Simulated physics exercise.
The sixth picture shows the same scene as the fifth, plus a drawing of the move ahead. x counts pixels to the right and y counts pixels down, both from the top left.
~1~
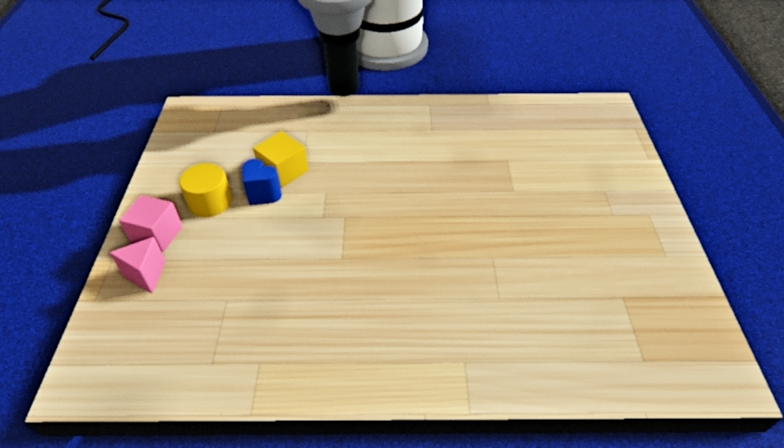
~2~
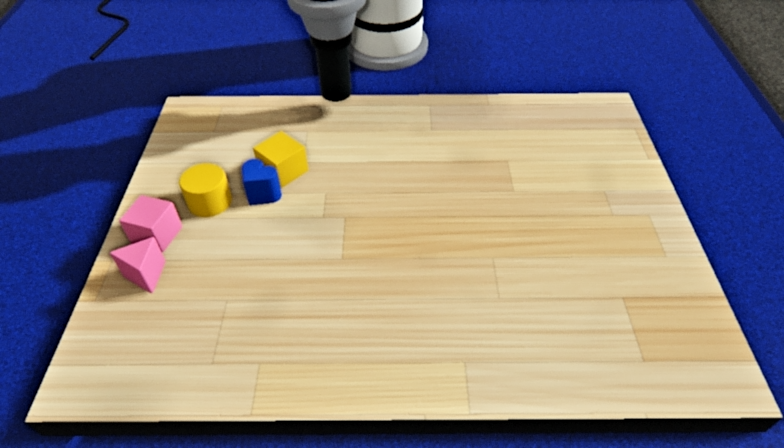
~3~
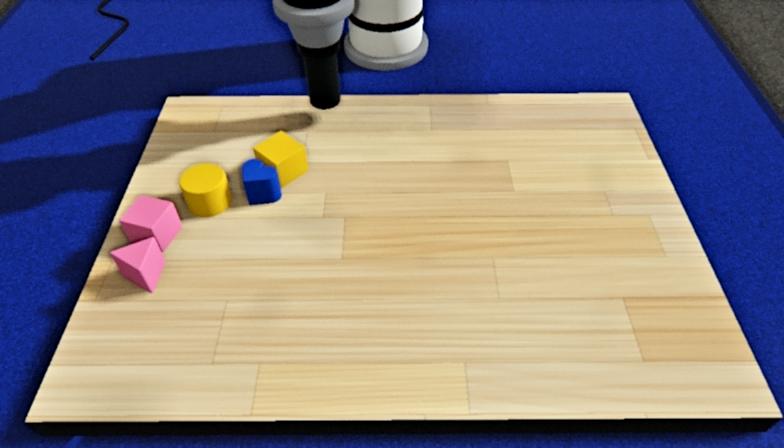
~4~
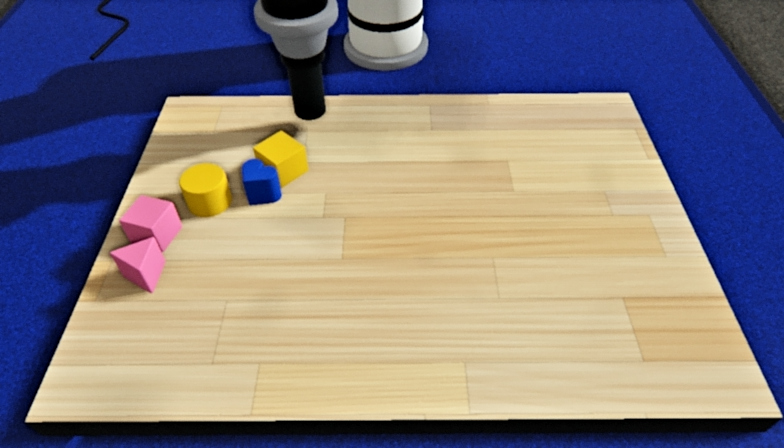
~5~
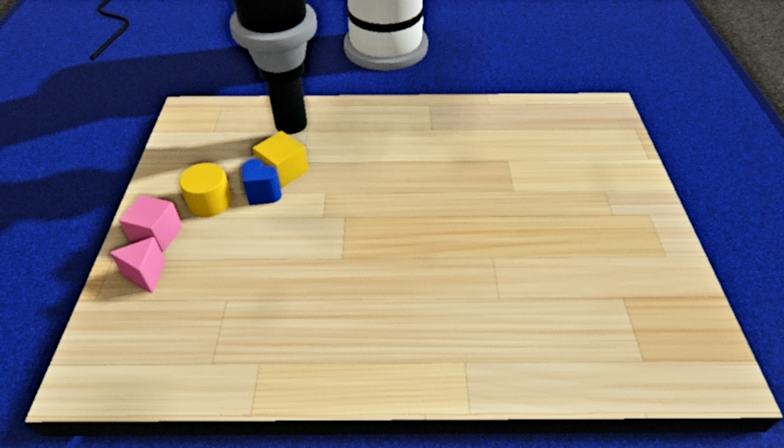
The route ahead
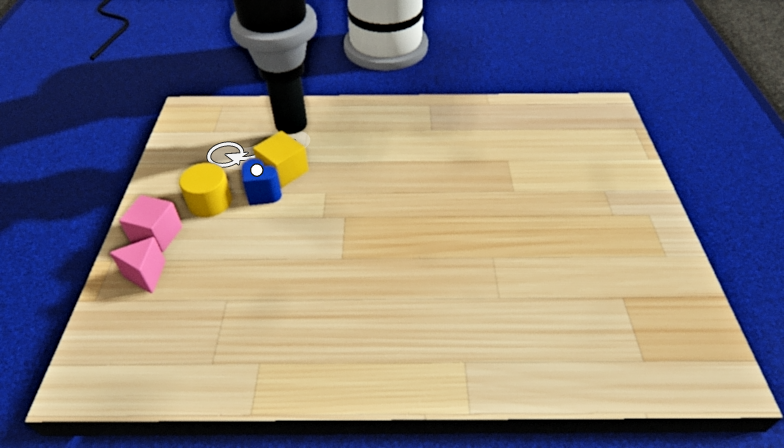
In this clip, a robot arm with a black tip moves slightly left and toward the viewer at the back of a wooden board, nearing a yellow block, while the yellow, blue and pink blocks on the left stay still.
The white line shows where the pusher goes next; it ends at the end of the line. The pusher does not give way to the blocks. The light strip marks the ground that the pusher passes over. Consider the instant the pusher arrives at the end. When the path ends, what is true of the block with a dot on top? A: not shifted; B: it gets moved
The answer is B.
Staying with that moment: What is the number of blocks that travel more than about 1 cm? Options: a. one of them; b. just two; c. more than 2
b: Just two.
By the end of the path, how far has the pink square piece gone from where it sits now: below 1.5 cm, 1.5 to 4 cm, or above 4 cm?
It will move less than 1.5 cm.
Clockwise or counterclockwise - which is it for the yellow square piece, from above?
It goes round opposite to clock hands.
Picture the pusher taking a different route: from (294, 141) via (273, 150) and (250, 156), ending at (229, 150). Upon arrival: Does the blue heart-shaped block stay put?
No, it doesn't check out.
The line goes from (294, 141) through (272, 150) and (248, 158) to (225, 154); the dot is on the blue heart-shaped block.
On the path given first. Halfway along, pusher at (256, 139); blue heart-shaped block at (255, 179); yellow square piece at (269, 154), turned 40° anticlockwise.
At the end, pusher at (221, 138); pink square piece unmoved; yellow round block unmoved; blue heart-shaped block at (256, 181); yellow square piece at (266, 154), turned 50° anticlockwise.
